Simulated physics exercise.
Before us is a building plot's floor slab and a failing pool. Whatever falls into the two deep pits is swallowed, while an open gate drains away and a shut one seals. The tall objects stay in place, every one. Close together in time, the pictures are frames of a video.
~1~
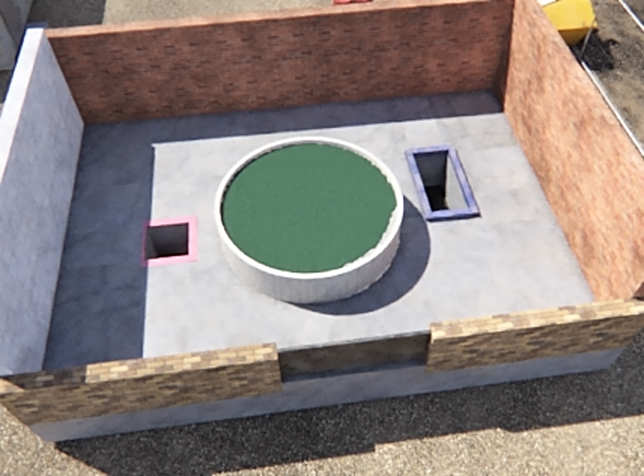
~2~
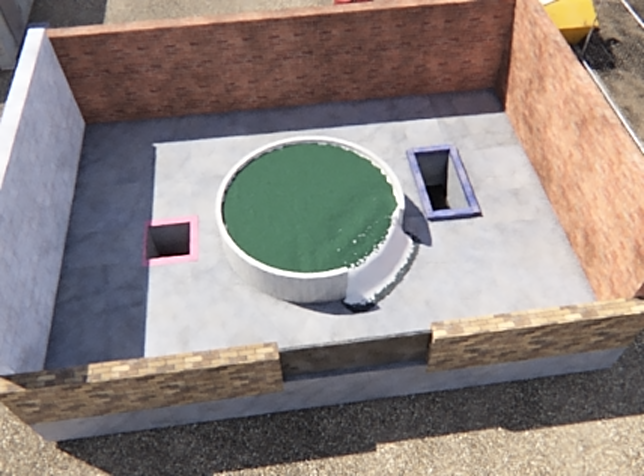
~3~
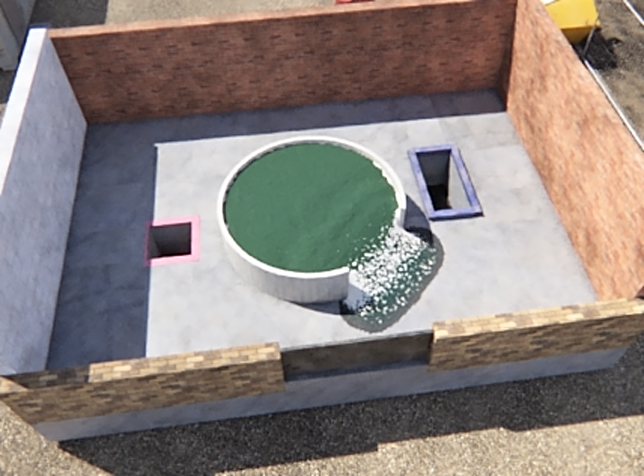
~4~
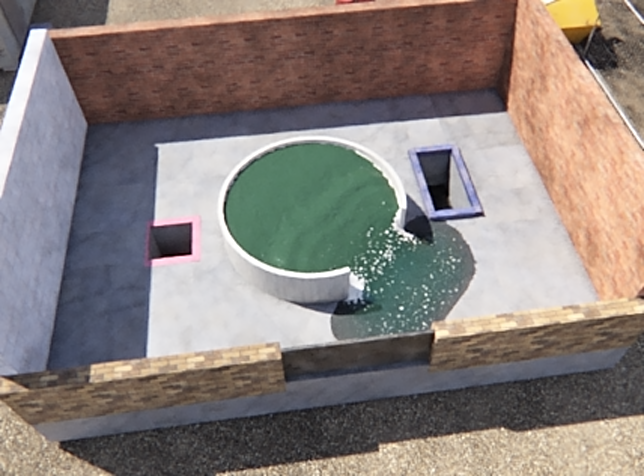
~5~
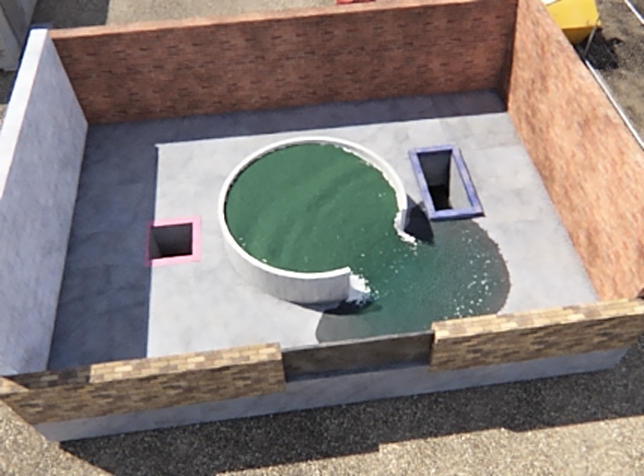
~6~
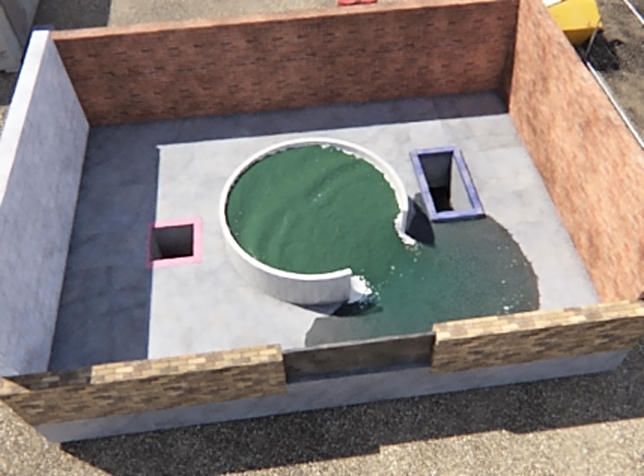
On a walled building plot's floor slab, a round pool breaks open at its lower right, pouring green water across the concrete.
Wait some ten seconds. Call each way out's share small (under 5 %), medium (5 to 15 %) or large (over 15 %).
Small, medium or large: The gate gets a small share; the pink pit gets a small share; the blue pit gets a small share.
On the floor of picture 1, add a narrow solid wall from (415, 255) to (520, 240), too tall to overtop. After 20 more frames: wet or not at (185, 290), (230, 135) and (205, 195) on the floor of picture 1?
In that order, I'd expect them to be reached by the flood, kept clear of the flood and kept clear of the flood.
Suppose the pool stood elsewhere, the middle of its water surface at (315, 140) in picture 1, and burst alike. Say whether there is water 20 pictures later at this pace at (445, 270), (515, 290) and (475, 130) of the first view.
Looking at all three, I'd call them swamped, swamped, bone dry.
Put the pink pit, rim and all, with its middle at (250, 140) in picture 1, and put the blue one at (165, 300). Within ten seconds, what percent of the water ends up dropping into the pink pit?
So the pink pit ends up with 12 in a hundred.
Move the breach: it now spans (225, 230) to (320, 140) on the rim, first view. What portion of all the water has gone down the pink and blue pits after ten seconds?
Pink takes 30 in a hundred, blue takes 0 in a hundred.
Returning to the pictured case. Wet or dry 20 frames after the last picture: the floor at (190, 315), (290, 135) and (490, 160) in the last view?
Taking them in the order given: Swamped, then spared, then swamped.
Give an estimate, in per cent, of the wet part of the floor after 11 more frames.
Estimate: Some 25 in a hundred.
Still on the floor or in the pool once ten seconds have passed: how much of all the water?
About 96 per cent.
A moment on, water covers 20 % of the floor; the gate 0 %, the pink pit 0 %, the blue pit 0 %.
Next, water covers 25 % of the floor; the gate 0 %, the pink pit 0 %, the blue pit 0 %.
Then, water covers 50 % of the floor; the gate 0 %, the pink pit 0 %, the blue pit 0 %.
Later, water covers 80 % of the floor; the gate 0 %, the pink pit 0 %, the blue pit 1 %.
In the end, water covers 100 % of the floor; the gate 0 %, the pink pit 3 %, the blue pit 2 %.
